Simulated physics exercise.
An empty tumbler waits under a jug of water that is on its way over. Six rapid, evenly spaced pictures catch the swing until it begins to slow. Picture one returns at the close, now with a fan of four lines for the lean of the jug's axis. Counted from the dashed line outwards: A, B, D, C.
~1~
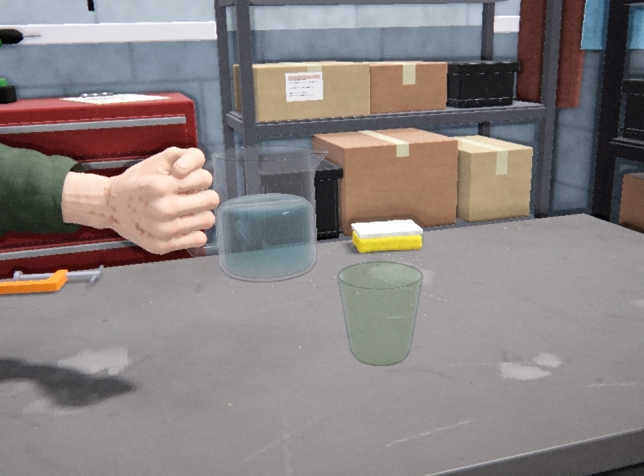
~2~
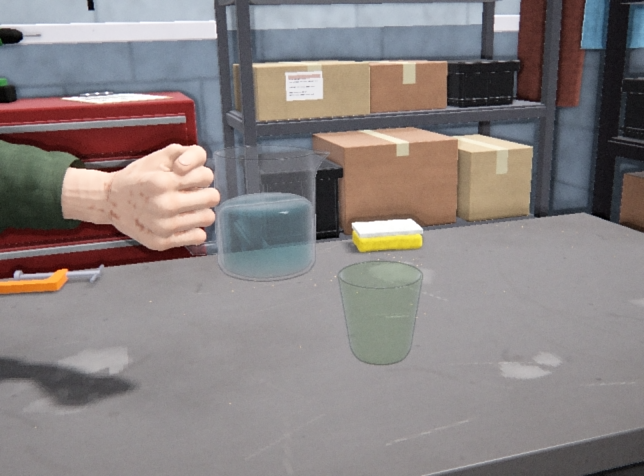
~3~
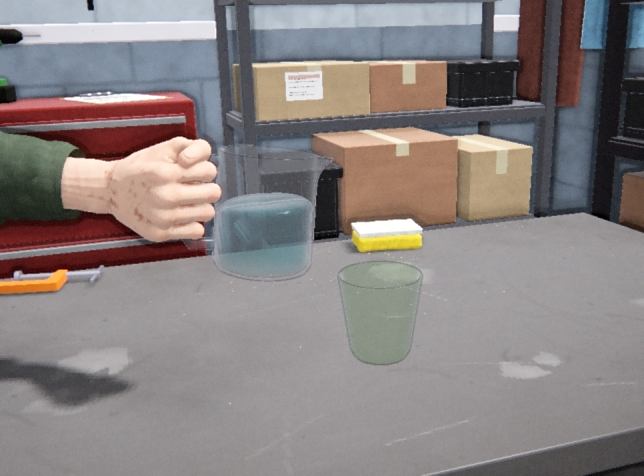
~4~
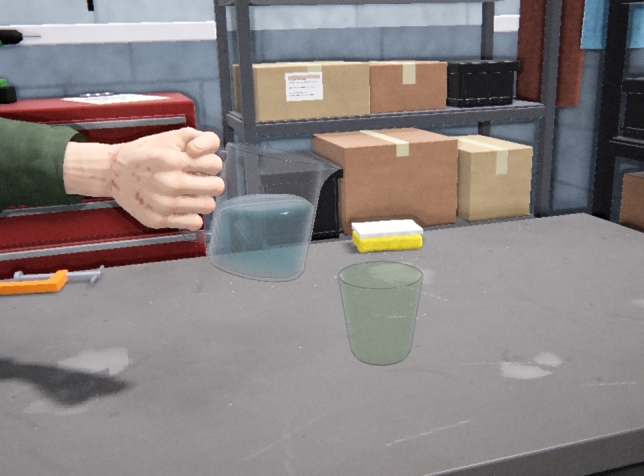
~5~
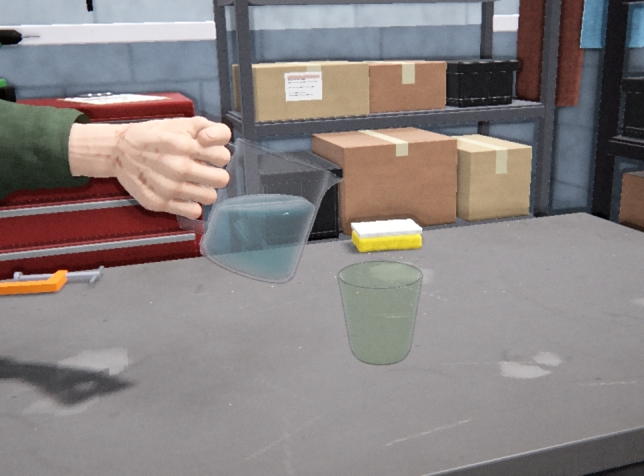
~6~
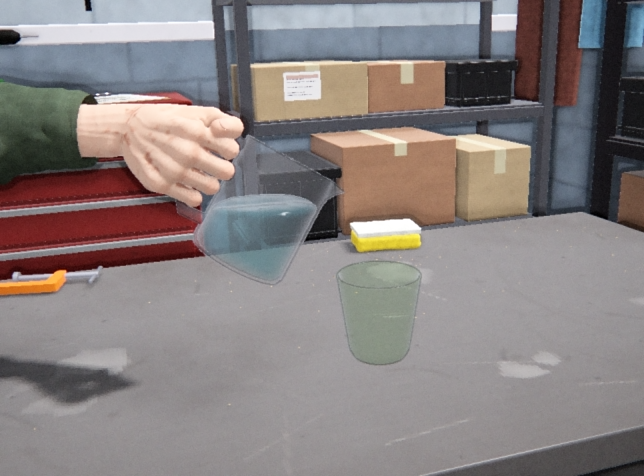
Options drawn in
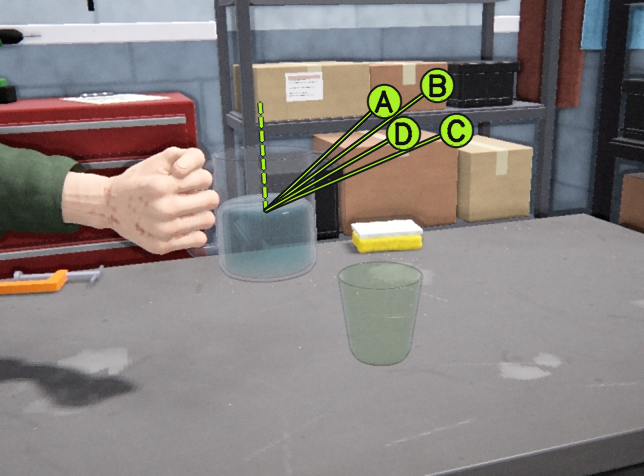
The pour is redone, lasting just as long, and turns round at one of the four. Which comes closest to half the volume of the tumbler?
C.
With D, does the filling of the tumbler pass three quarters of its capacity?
No.
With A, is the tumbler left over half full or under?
Under.
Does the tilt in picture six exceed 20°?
Yes.
On the marked copy, A at (371, 112); B at (423, 94); C at (440, 136); D at (388, 140).
Choosing A, the tumbler ends with about 8 % of what it can hold.
Choosing B, the tumbler ends with about 19 % of what it can hold.
Choosing C, the tumbler ends with about 50 % of what it can hold.
Choosing D, the tumbler ends with about 34 % of what it can hold.
